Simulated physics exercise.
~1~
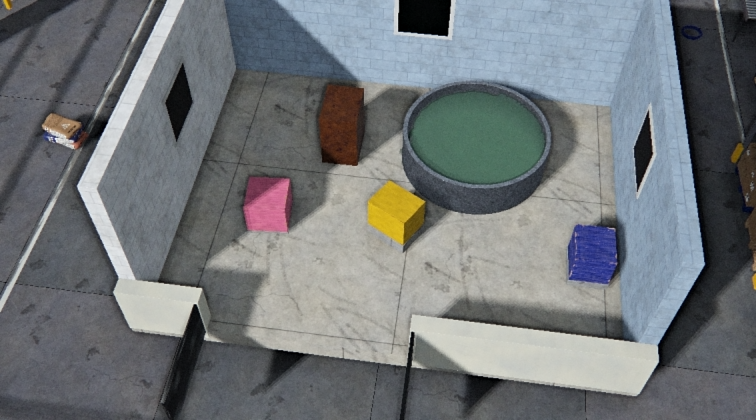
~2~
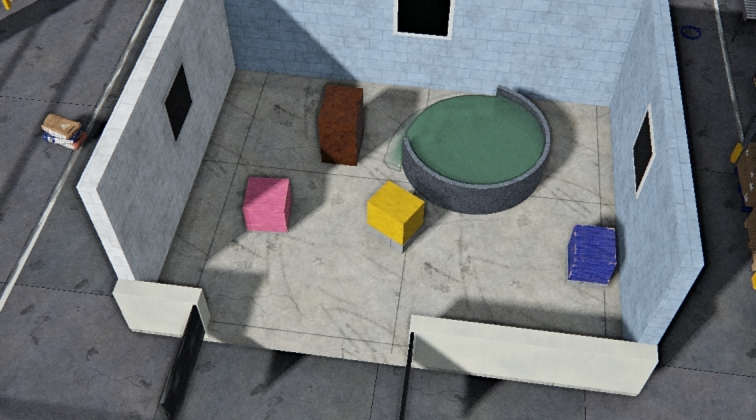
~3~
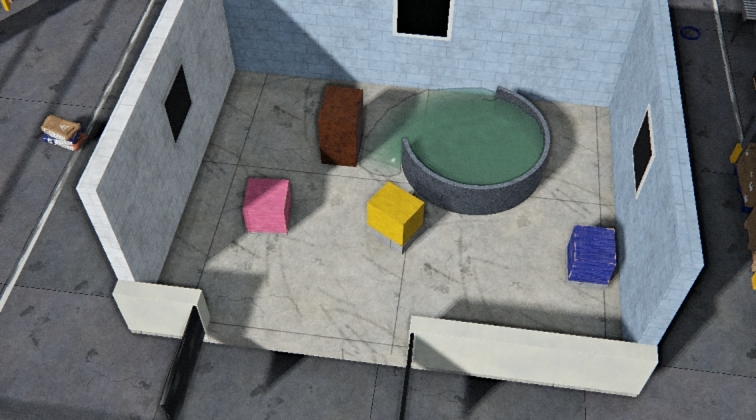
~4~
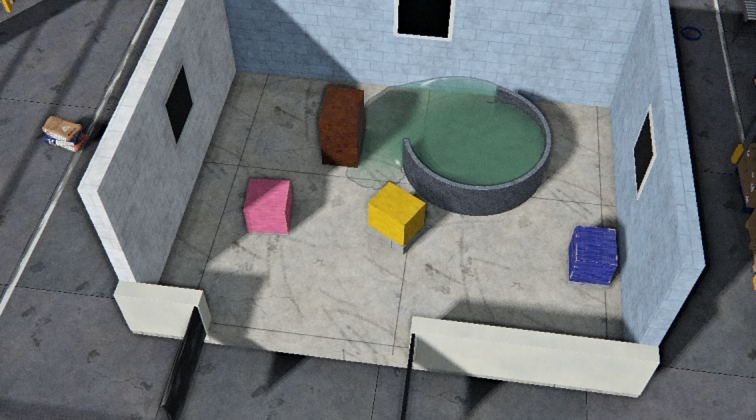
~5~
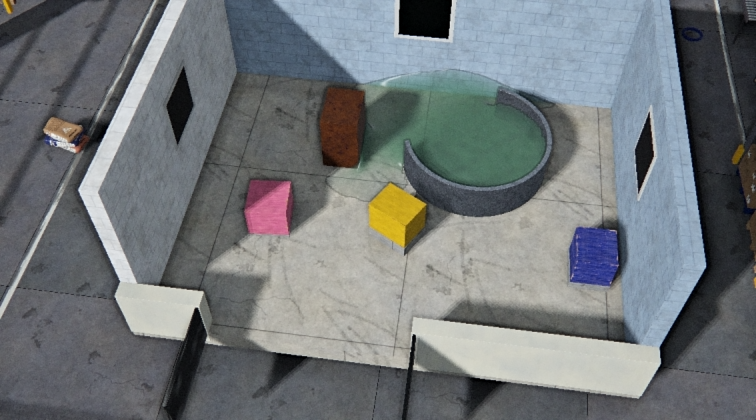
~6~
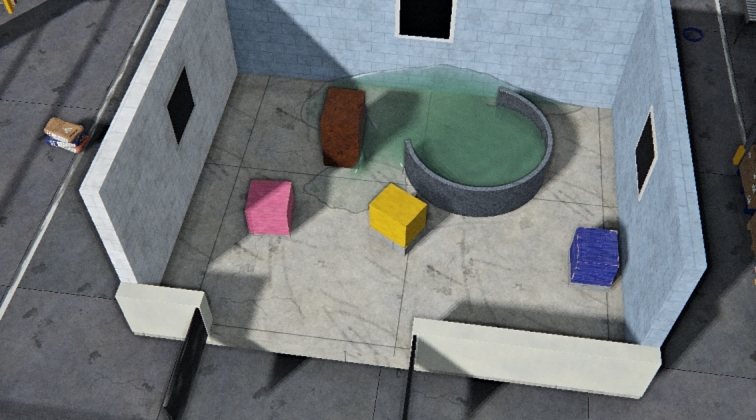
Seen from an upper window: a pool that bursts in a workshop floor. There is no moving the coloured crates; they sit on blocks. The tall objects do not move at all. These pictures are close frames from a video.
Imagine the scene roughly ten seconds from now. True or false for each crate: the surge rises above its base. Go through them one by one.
Pink crate: True; blue crate: False; yellow crate: False.
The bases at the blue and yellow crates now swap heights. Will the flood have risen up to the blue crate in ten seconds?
The blue one is not reached.
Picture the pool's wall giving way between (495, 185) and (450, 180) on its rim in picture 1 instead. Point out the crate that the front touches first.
The crate marked yellow.
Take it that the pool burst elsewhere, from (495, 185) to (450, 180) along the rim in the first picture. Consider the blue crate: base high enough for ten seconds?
As for blue crate, it gets flooded.
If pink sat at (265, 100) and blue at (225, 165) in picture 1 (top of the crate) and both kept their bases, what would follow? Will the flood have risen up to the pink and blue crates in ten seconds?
Summary - pink: Flooded, blue: Flooded.
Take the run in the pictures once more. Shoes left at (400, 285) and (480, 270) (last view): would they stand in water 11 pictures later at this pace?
Clear, then clear.
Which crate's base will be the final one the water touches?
Pick: The blue crate.
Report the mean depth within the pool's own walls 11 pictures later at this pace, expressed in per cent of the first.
I make it 32 per cent.
A moment on, water covers 30 % of the floor; the pink crate water round its plinth, the blue crate not reached, the yellow crate water round its plinth.
Next, water covers 40 % of the floor; the pink crate water round its plinth, the blue crate not reached, the yellow crate water round its plinth.
Then, water covers 65 % of the floor; the pink crate water round its plinth, the blue crate water round its plinth, the yellow crate water round its plinth.
Later, water covers 90 % of the floor; the pink crate water round its plinth, the blue crate water round its plinth, the yellow crate water round its plinth.
In the end, water covers 100 % of the floor; the pink crate was topped, the blue crate stayed above the water, the yellow crate stayed above the water.
